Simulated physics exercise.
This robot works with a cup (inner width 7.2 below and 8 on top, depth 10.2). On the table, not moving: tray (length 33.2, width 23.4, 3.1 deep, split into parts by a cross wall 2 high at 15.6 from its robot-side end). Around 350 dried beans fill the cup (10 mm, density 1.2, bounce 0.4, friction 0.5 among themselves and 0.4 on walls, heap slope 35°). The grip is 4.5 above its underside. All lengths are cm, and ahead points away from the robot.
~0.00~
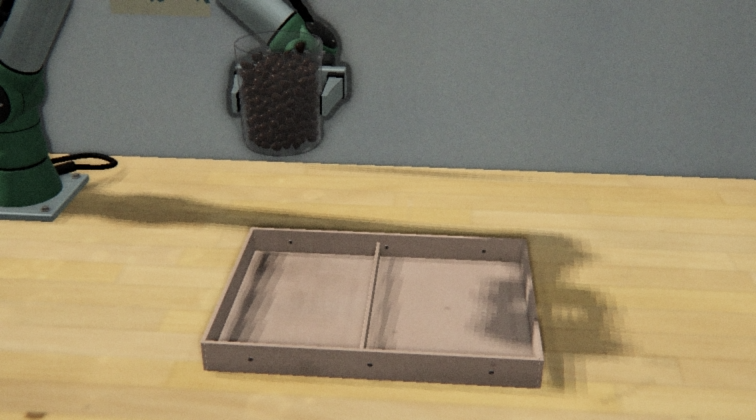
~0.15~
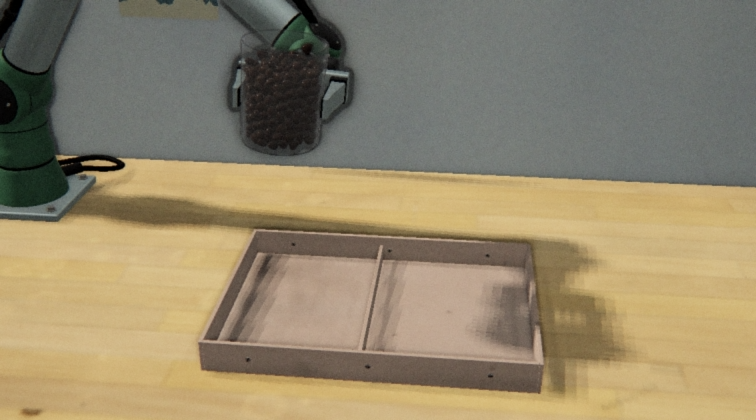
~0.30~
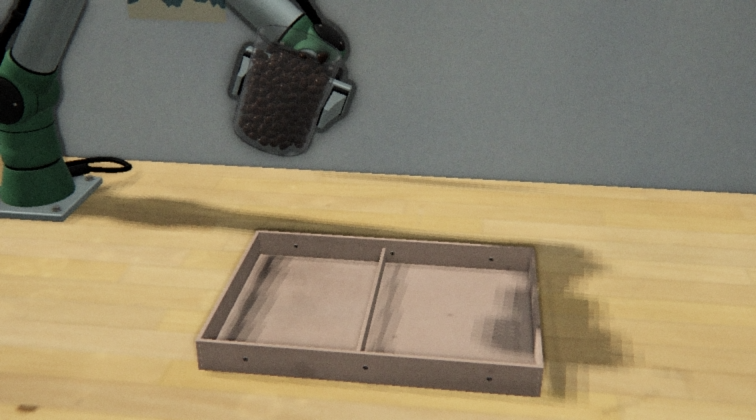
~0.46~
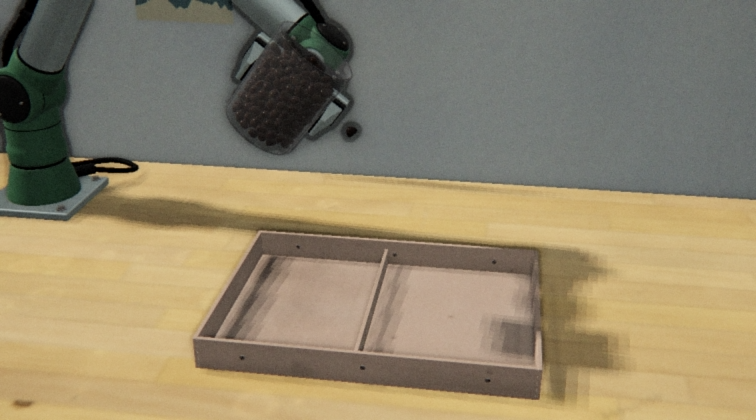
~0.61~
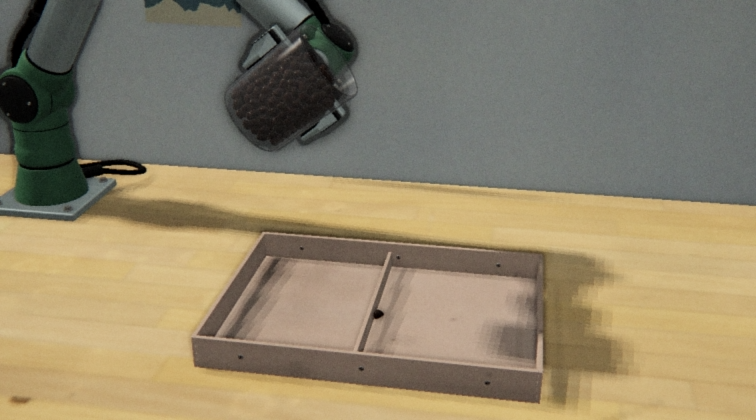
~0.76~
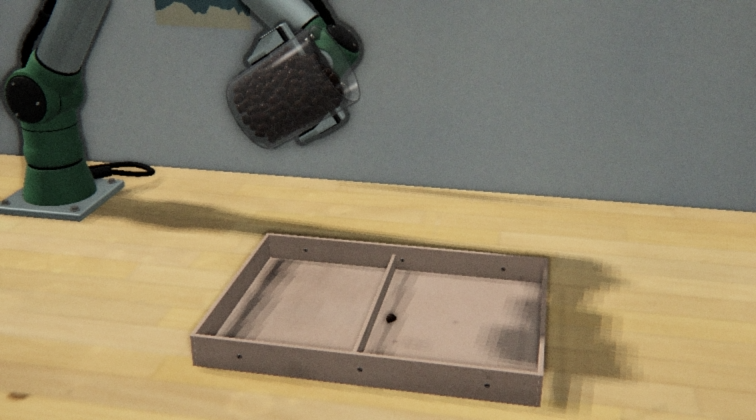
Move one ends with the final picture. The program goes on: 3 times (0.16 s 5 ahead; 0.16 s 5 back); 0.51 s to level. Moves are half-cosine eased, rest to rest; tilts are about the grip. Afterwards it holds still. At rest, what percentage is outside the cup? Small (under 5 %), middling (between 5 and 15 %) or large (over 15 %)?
Outside the cup the share is middling, between 5 and 15 %.
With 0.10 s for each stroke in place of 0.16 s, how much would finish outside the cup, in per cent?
It would be near 35 per cent.
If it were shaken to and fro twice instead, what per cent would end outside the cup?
Then about 10 per cent.
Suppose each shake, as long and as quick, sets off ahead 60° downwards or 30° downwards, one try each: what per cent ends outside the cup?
About 0 and 0 per cent.
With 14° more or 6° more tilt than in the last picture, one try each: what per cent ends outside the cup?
About 35 and 20 per cent.
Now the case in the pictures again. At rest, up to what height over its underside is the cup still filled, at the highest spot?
Some 10.5 cm.
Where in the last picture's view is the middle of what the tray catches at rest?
At about (423, 321).
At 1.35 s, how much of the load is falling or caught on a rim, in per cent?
Roughly 2 per cent.
After 1.35 s, tilted 57° forward, highest piece 27 above the table; 329 in the cup, 14 in the far-side part, 2 in the robot-side part, 8 in flight or on a rim.
After 1.94 s, tilted 35° forward, highest piece 28 above the table; 324 in the cup, 22 in the far-side part, 7 in the robot-side part.
After 2.43 s, level, highest piece 30 above the table; 324 in the cup, 21 in the far-side part, 8 in the robot-side part.
After 3.48 s, level, highest piece 30 above the table; 324 in the cup, 21 in the far-side part, 8 in the robot-side part.
In the end, 324 in the cup, 21 in the far-side part, 8 in the robot-side part. That is 8 % outside the cup.
